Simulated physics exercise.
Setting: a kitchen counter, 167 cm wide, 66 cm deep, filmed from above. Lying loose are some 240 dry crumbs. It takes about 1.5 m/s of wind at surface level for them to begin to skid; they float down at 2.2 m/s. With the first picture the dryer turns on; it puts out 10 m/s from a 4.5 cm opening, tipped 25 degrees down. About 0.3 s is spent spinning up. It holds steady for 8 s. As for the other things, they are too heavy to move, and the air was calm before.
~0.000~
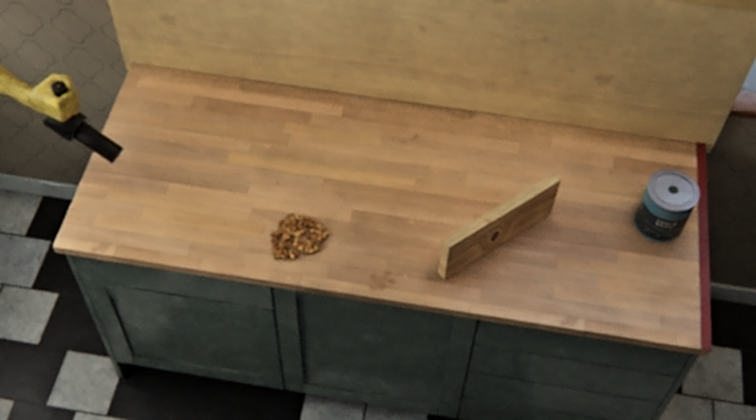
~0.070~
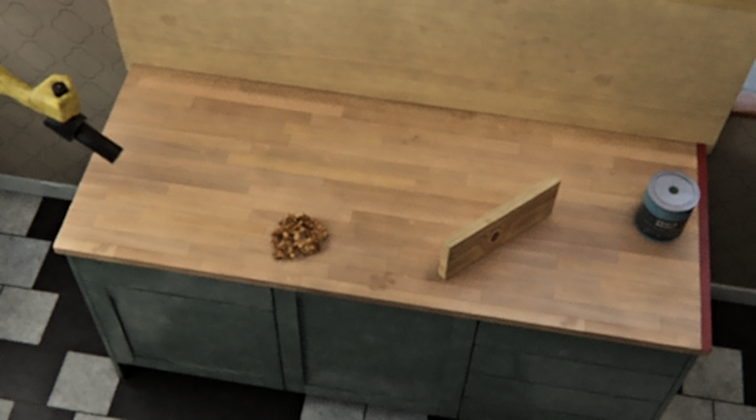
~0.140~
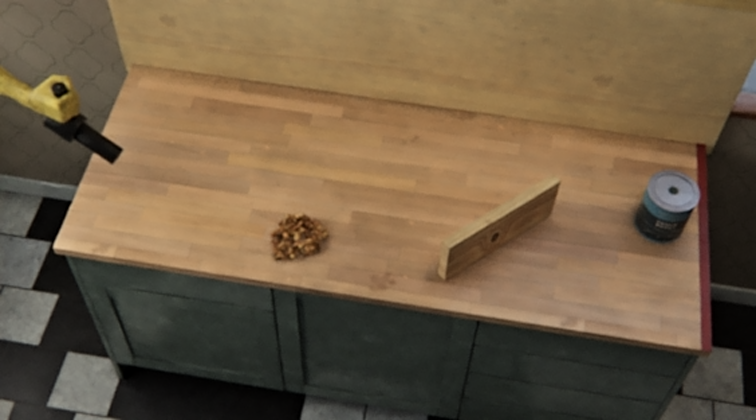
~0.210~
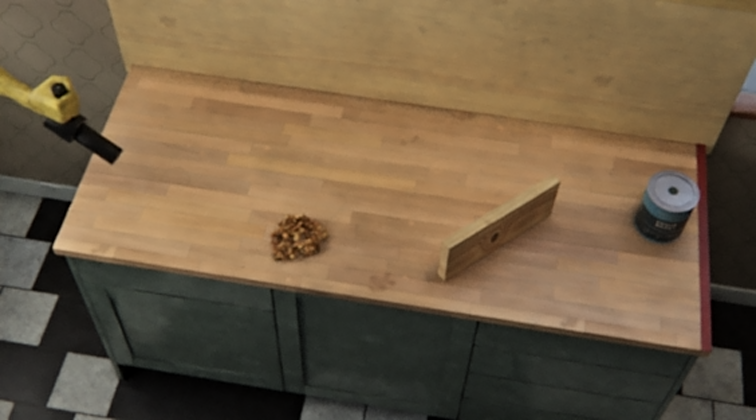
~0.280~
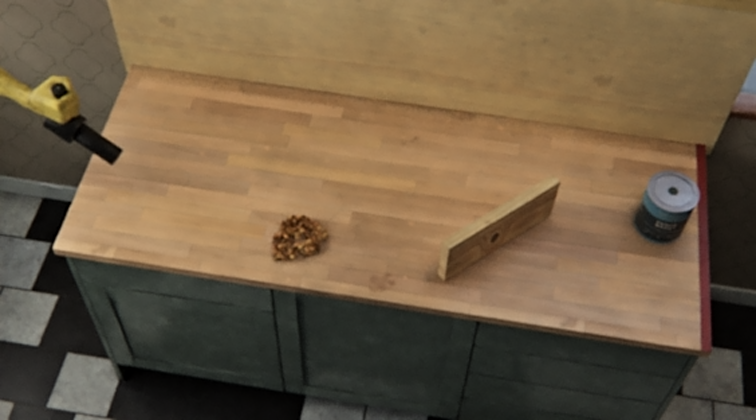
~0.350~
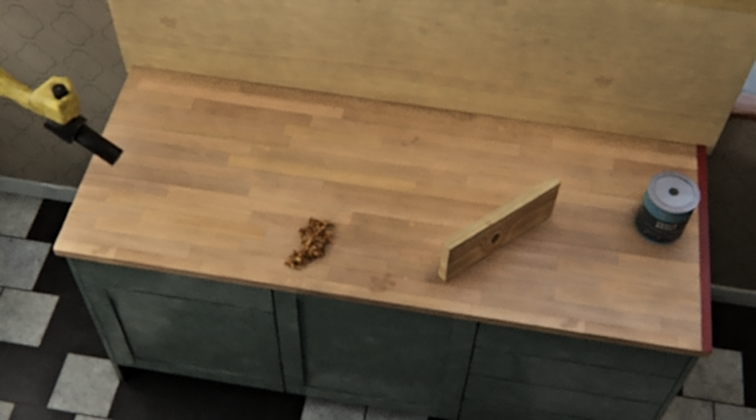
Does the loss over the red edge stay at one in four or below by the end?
Not above a quarter.
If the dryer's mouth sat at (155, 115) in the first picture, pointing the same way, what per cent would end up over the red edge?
You'd be looking at something like 0 in a hundred.
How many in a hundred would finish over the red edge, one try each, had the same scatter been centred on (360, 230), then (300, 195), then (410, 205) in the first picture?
Taking the three spots in order, you'd get around 1 percent, 2 percent and 5 percent.
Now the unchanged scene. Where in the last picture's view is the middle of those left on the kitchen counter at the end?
Near (462, 260).
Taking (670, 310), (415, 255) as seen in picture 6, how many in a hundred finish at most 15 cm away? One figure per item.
In turn about 1 %, 20 %.
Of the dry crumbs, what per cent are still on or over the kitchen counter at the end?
Roughly 30 %.
After 1.6 s, 18 % are on the move or not yet settled, 0 % are over the red edge; the middle of those still in play is near (462, 260).
After 2.6 s, 18 % are on the move or not yet settled, 0 % are over the red edge; the middle of those still in play is near (462, 260).
After 4.4 s, 16 % are on the move or not yet settled, 0 % are over the red edge; the middle of those still in play is near (462, 260).
After 8.0 s, at the end, 0 % are over the red edge; the middle of those still in play is near (462, 260).
